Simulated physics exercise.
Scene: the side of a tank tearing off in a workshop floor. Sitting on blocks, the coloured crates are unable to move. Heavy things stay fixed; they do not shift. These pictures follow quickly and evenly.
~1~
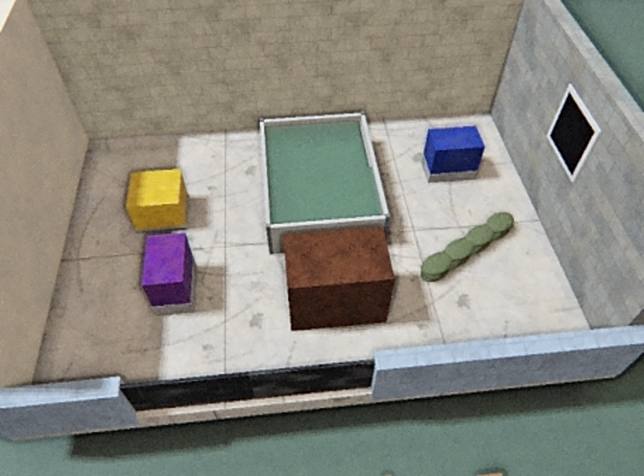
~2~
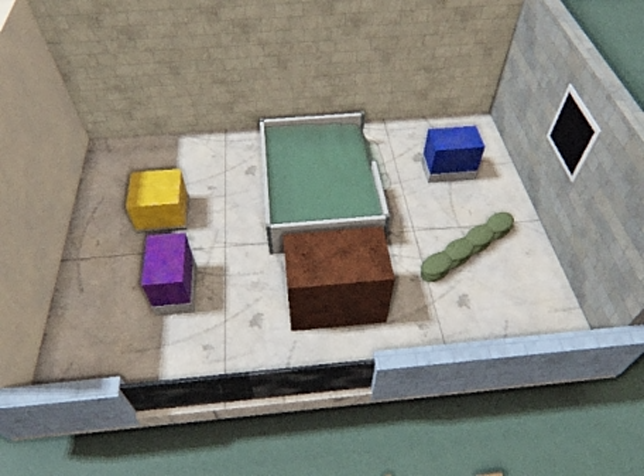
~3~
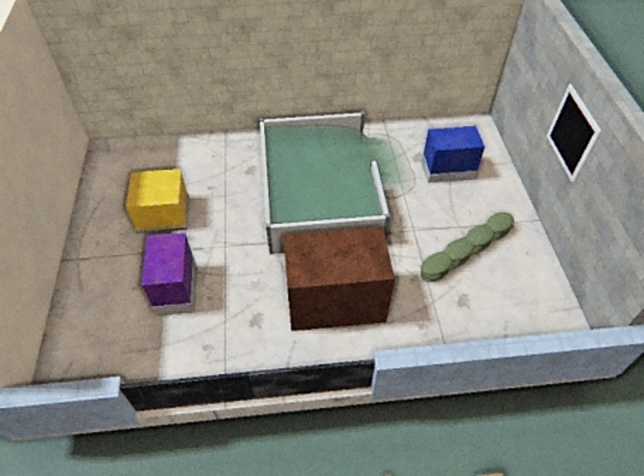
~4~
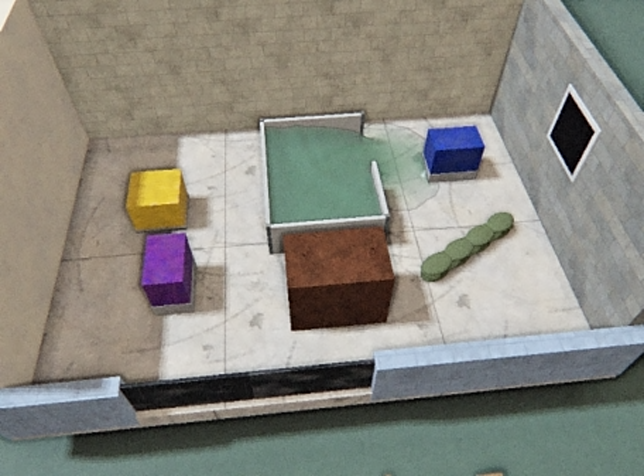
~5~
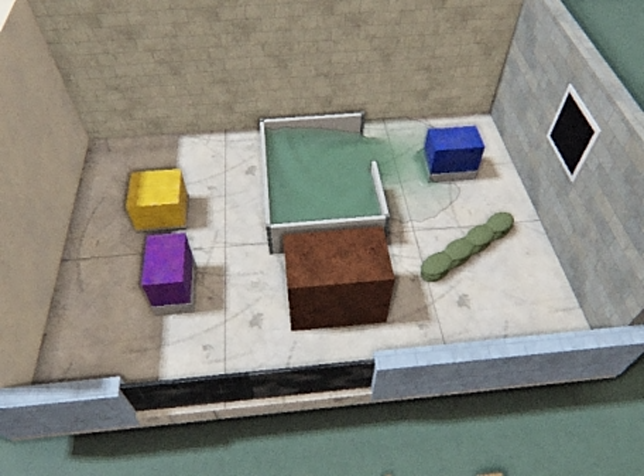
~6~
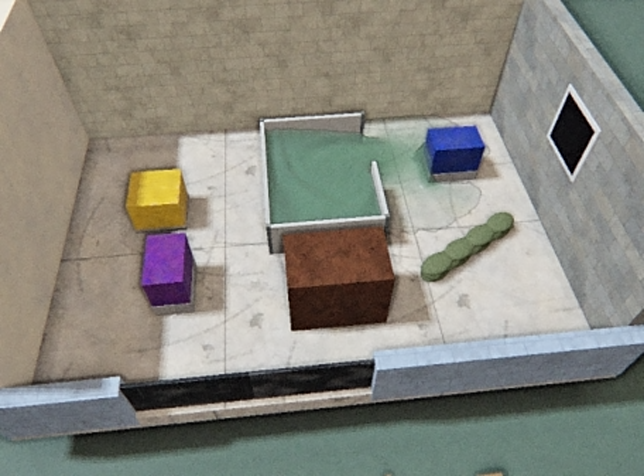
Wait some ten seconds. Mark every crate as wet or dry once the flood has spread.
Yellow crate: Dry, blue crate: Wet, purple crate: Dry.
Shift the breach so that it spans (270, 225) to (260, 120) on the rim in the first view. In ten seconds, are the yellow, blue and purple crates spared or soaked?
Here's how it goes: The yellow crate is swamped, the blue crate is left untouched, and the purple crate is swamped.
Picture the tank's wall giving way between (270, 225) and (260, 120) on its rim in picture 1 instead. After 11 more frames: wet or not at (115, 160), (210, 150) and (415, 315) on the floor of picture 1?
The first comes out soaked, the second soaked, the third untouched.
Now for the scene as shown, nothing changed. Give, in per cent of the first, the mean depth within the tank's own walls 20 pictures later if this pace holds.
Roughly 40 per cent.
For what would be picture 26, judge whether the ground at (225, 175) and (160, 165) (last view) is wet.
Dry, dry.
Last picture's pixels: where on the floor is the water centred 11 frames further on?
Somewhere near (378, 176).
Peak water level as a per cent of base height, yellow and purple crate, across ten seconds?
70 and 50 %, roughly.
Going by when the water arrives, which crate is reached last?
My guess: The yellow crate.
A moment on, water covers 20 % of the floor; the yellow crate not reached, the blue crate water round its plinth, the purple crate not reached.
Next, water covers 25 % of the floor; the yellow crate not reached, the blue crate water round its plinth, the purple crate not reached.
Then, water covers 40 % of the floor; the yellow crate not reached, the blue crate water round its plinth, the purple crate not reached.
Later, water covers 65 % of the floor; the yellow crate water round its plinth, the blue crate water round its plinth, the purple crate water round its plinth.
In the end, water covers 95 % of the floor; the yellow crate stayed above the water, the blue crate was topped, the purple crate stayed above the water.
